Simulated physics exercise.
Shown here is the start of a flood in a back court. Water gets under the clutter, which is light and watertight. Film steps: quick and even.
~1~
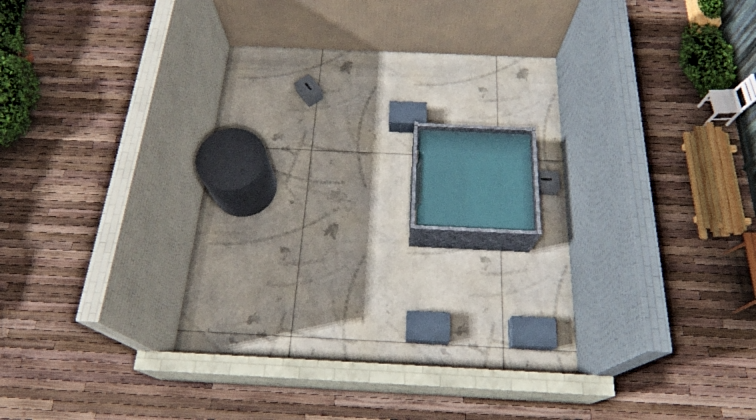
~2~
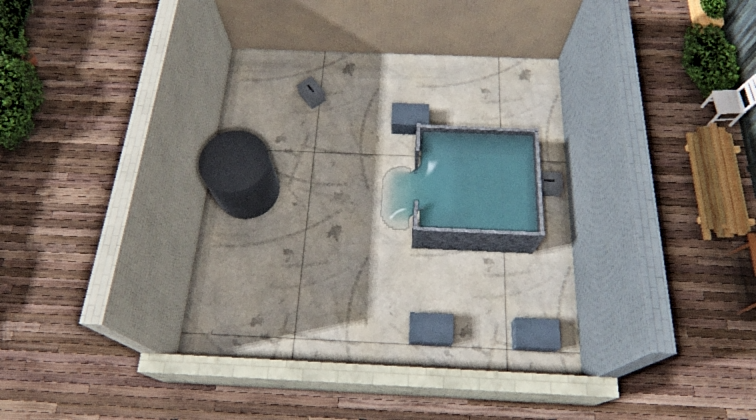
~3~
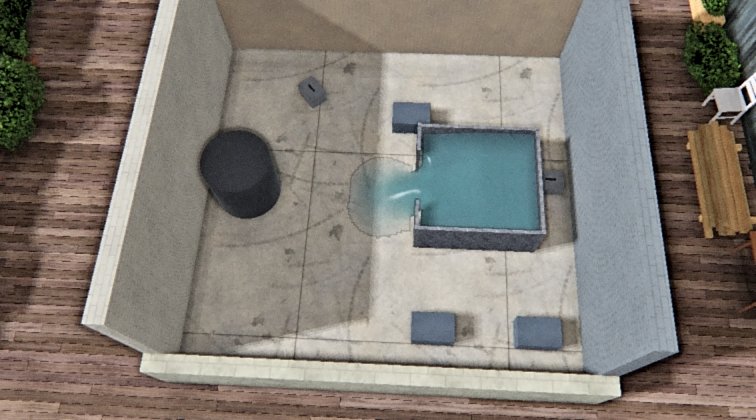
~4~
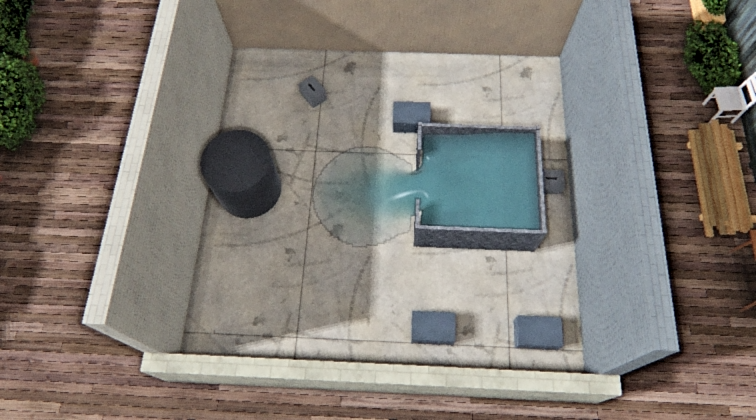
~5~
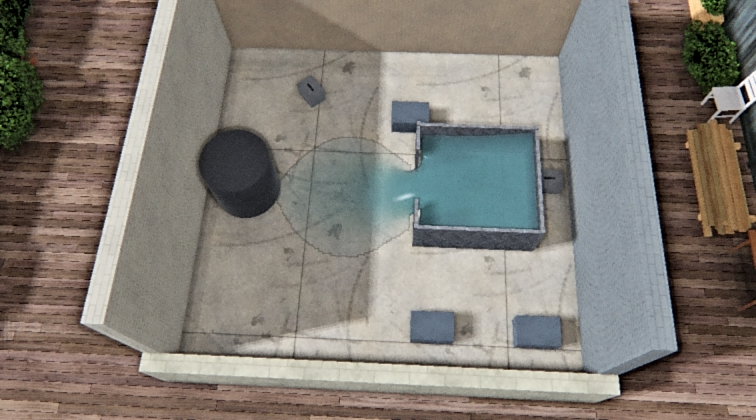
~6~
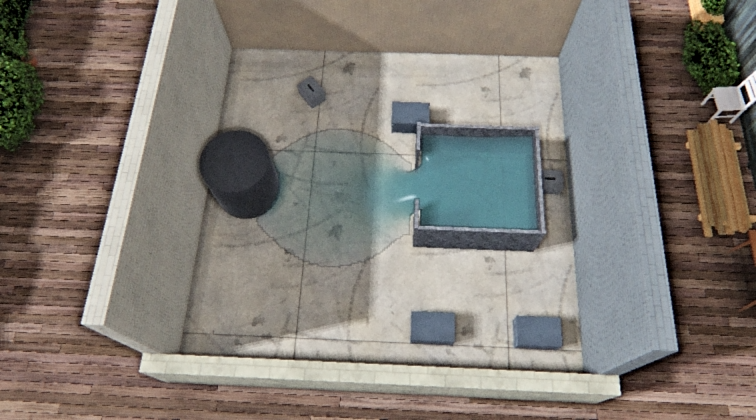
Water poured out through a gap in the left side of the square pool and spread leftward across the paved court toward the dark round drum, while the grey blocks around it stayed still.
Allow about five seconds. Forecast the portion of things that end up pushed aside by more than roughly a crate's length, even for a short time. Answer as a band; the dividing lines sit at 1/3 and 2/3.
Less than 1/3.
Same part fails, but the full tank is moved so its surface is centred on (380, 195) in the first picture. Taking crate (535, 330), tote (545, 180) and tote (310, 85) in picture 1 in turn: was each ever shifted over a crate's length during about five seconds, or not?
In order: Remained close by, remained close by, went well off.
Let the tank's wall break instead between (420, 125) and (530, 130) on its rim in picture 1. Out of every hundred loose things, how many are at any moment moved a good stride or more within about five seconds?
By my reckoning, around 80 percent.
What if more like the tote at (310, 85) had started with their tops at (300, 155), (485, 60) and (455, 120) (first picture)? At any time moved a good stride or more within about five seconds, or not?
Here's the rundown: Sent far off, never gets far, and finally never gets far.
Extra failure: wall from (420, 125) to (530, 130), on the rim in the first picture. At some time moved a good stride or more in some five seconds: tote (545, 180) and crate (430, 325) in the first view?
Covered that distance; fell short of it.
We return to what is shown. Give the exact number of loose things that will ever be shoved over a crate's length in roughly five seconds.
The total here is 0.
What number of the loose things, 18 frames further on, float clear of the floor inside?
The count is 0.
A moment on, 0 of 5 are well off their spots; 0 afloat.
Next, 0 of 5 are well off their spots; 0 afloat.
Later, 0 of 5 are well off their spots; 0 afloat.
In the end, 0 of 5 are well off their spots, and 0 have been at some point; 0 afloat.
